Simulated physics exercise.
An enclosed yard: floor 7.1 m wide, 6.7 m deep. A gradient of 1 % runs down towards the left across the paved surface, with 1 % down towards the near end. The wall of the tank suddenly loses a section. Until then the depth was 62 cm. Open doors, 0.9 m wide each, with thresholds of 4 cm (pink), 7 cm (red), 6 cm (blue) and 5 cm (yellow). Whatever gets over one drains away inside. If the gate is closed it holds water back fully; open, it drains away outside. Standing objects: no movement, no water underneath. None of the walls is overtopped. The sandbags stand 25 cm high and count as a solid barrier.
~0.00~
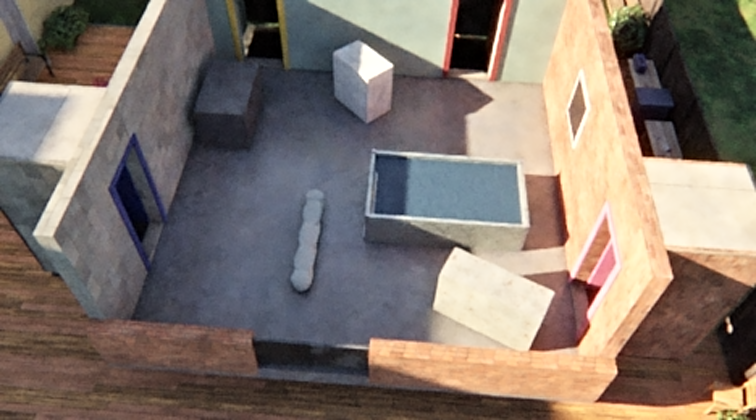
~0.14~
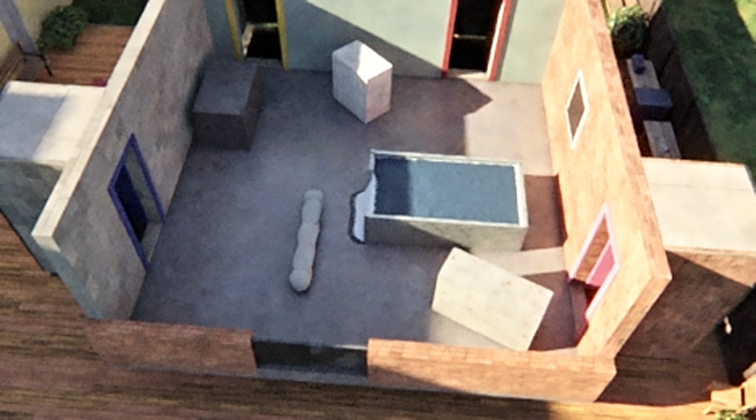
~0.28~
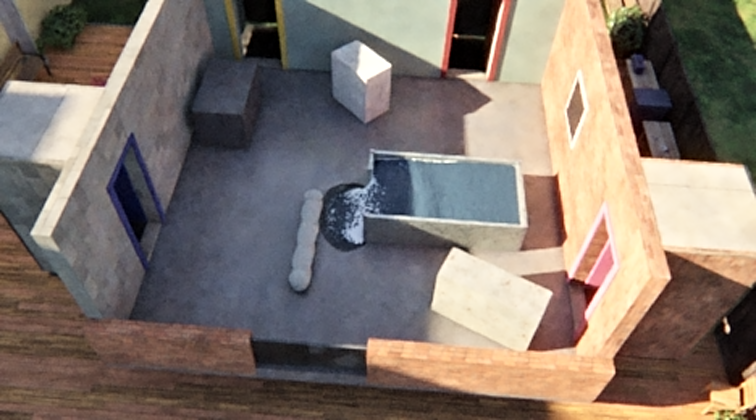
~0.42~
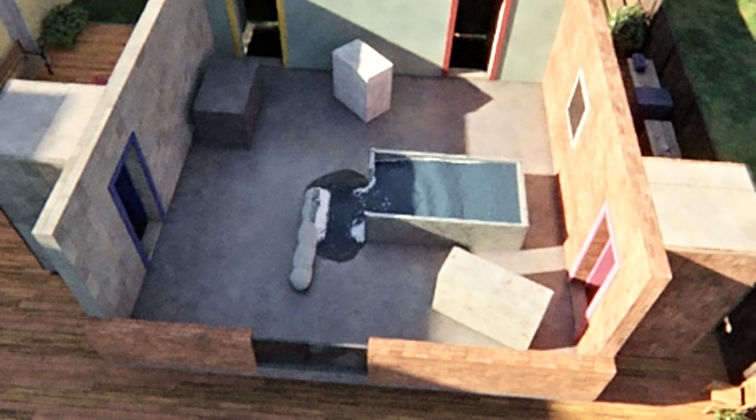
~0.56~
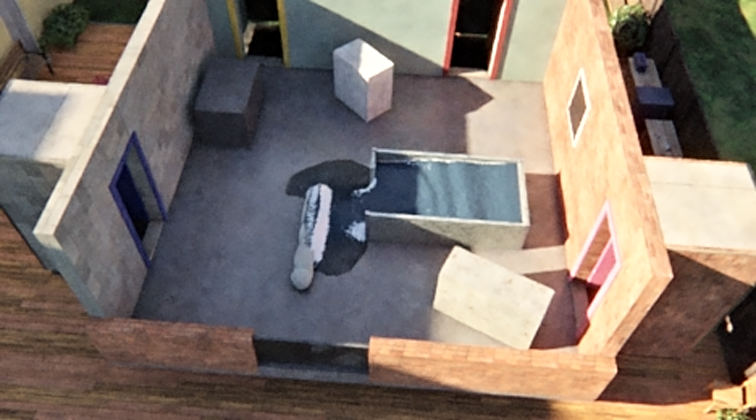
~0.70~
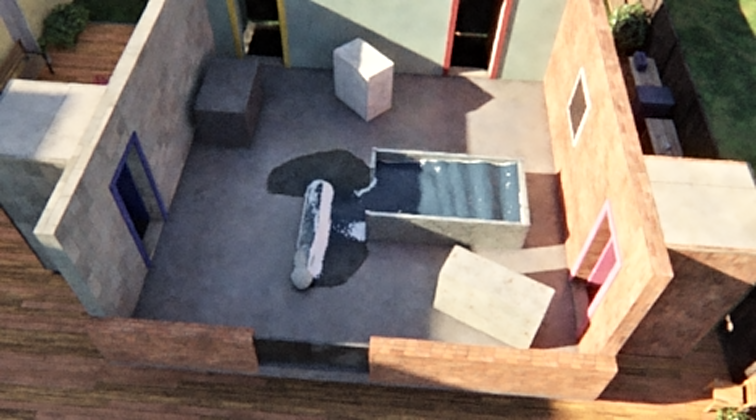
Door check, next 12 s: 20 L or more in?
Pink door no, red door no, blue door yes, yellow door yes.
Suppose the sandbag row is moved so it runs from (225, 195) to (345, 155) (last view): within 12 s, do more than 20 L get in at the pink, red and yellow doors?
Then the pink door is short of it, the red door short of it, the yellow door short of it.
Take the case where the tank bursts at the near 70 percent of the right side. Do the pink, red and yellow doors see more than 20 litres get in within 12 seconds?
Pink: Exceeding the limit; red: Exceeding the limit; yellow: Within the limit.
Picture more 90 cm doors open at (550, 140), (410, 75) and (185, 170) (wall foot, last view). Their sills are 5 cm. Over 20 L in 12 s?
Door 1: Lower; door 2: Lower; door 3: Higher.
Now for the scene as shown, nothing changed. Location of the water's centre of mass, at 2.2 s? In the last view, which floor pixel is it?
It lies at roughly (380, 217) in pixels.
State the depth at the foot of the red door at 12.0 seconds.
Depth: ~ 1.0 cm.
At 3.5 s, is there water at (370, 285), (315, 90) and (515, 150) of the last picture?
Listed in turn: Swamped / swamped / spared so far.
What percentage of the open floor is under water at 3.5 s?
Wet share: Near 50 percent.
After 1.4 s water covers 20 % of the floor and is deepest (44 cm) near (329, 215); pink door not reached, red door not reached, blue door not reached, yellow door not reached.
After 2.2 s water covers 45 % of the floor and is deepest (40 cm) near (329, 215); pink door not reached, red door not reached, blue door not reached, yellow door not reached.
After 3.5 s water covers 50 % of the floor and is deepest (27 cm) near (329, 215); pink door not reached, red door not reached, blue door 8 cm at the sill, 3 L in, yellow door 11 cm at the sill, 26 L in.
After 7.0 s water covers 80 % of the floor and is deepest (14 cm) near (328, 223); pink door 4 cm at the sill, 3 L in, red door 1 cm at the sill, 0 L in, blue door 8 cm at the sill, 17 L in, yellow door 7 cm at the sill, 71 L in.
After 12.0 s water covers 95 % of the floor and is deepest (14 cm) near (124, 341); pink door 2 cm at the sill, 4 L in, red door 1 cm at the sill, 0 L in, blue door 10 cm at the sill, 37 L in, yellow door 5 cm at the sill, 79 L in.
